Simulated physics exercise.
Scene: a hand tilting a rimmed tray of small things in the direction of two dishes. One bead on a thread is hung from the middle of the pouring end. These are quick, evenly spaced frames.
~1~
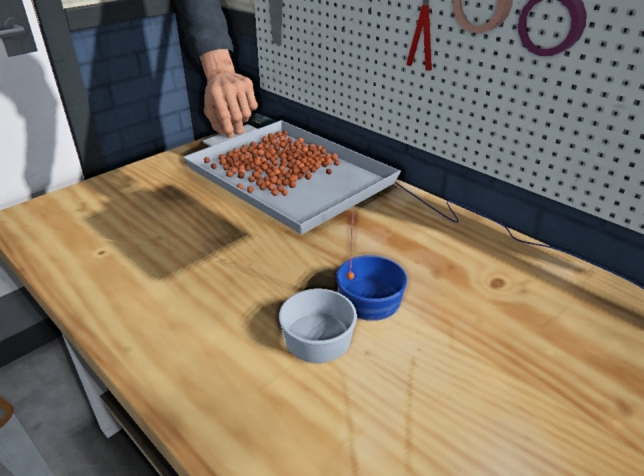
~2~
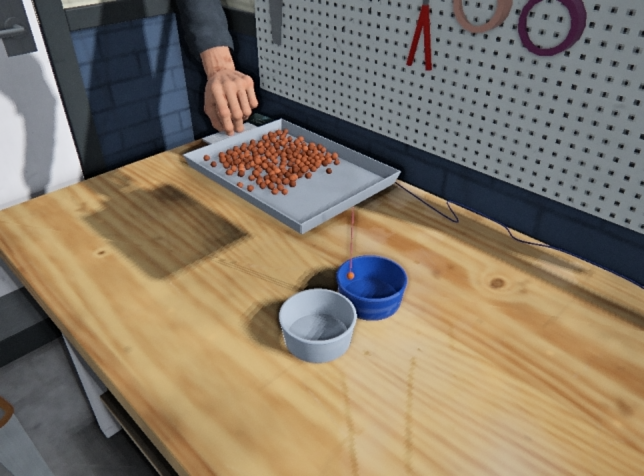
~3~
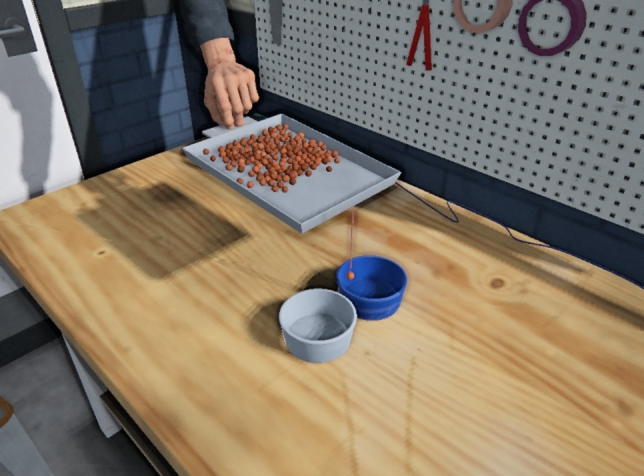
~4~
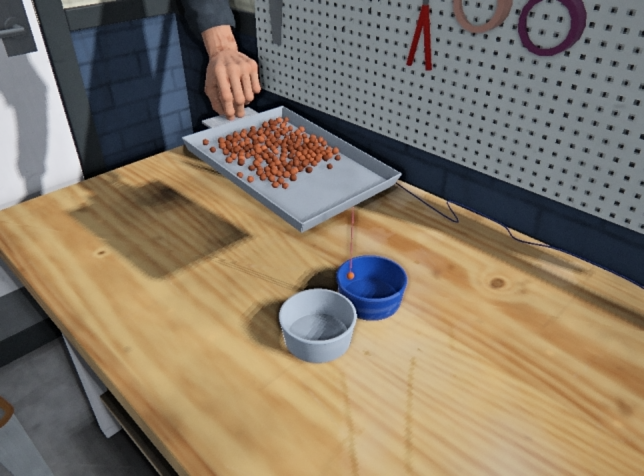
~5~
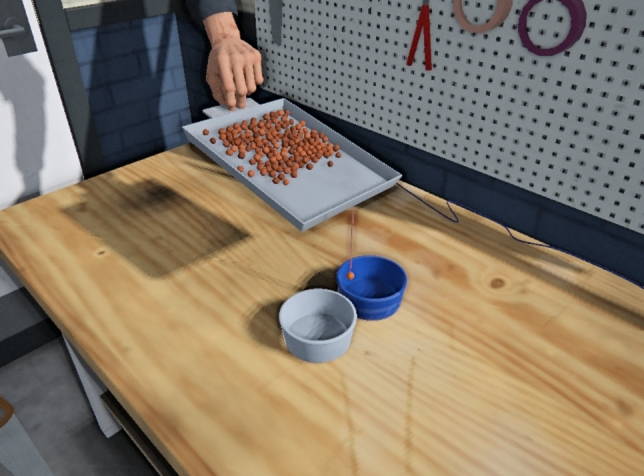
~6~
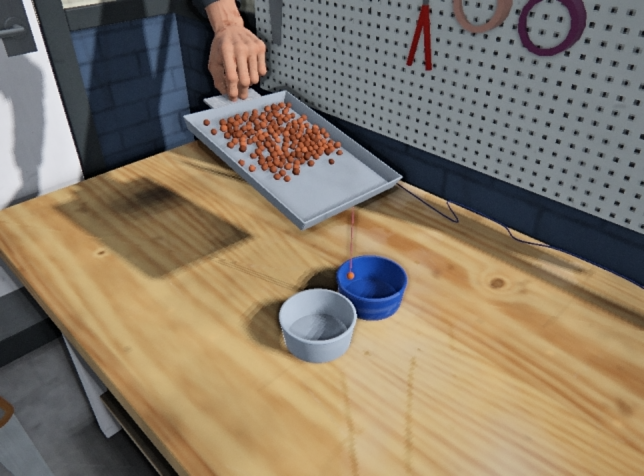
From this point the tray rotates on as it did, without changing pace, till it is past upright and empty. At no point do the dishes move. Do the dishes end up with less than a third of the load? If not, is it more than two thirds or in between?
Lands in the middle range.
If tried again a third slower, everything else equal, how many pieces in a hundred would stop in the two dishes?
It would be close to 40 per cent.
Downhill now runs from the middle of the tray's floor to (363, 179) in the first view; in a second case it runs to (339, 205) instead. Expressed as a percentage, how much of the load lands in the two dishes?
First case around 50 per cent, second case 50 per cent.
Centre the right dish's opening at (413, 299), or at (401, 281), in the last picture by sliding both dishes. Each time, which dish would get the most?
Result 1: The right-hand one; result 2: The right-hand one.
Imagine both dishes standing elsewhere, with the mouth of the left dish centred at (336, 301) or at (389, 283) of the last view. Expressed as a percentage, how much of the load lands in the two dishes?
Around 60 and then 70 per cent.
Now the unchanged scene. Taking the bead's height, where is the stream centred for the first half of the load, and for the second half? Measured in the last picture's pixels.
Around (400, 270) first; around (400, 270) second.
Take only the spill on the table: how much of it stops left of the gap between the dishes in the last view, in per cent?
Near 0 %.
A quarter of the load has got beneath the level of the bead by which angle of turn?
About 105 degrees.
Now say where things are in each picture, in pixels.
In the first frame, corners of the pouring end (301, 221) and (395, 171), level; middle of the load (275, 163), clay pellets; left dish (345, 343); right dish (398, 302); bead on its thread (350, 276).
In the second frame, corners of the pouring end (301, 221) and (395, 171), level; middle of the load (275, 162).
In the third frame, corners of the pouring end (302, 221) and (395, 172), tipped barely, lowest at the right corner; middle of the load (275, 158).
In the fourth frame, corners of the pouring end (303, 220) and (396, 173), tipped a little, lowest at the right corner; middle of the load (276, 152).
In the fifth frame, corners of the pouring end (304, 219) and (397, 174), tipped a little, lowest at the right corner; middle of the load (276, 146).
In the sixth frame, corners of the pouring end (305, 219) and (397, 176), tipped clearly, lowest at the right corner; middle of the load (278, 140); left dish (345, 343); right dish (398, 302).
Just after the last frame, tray tipped steeply; almost all on the tray; just a few outside both; about a tenth in the air.
A moment on, tray tipped right over; the larger part on the tray; about a tenth in the right dish; about a tenth outside both; about a tenth in the air.
Further on, tray tipped past a quarter turn; roughly half in the right dish; roughly half outside both.
When it is over, tray tipped past a quarter turn; not one in the left dish; roughly half in the right dish; roughly half outside both.
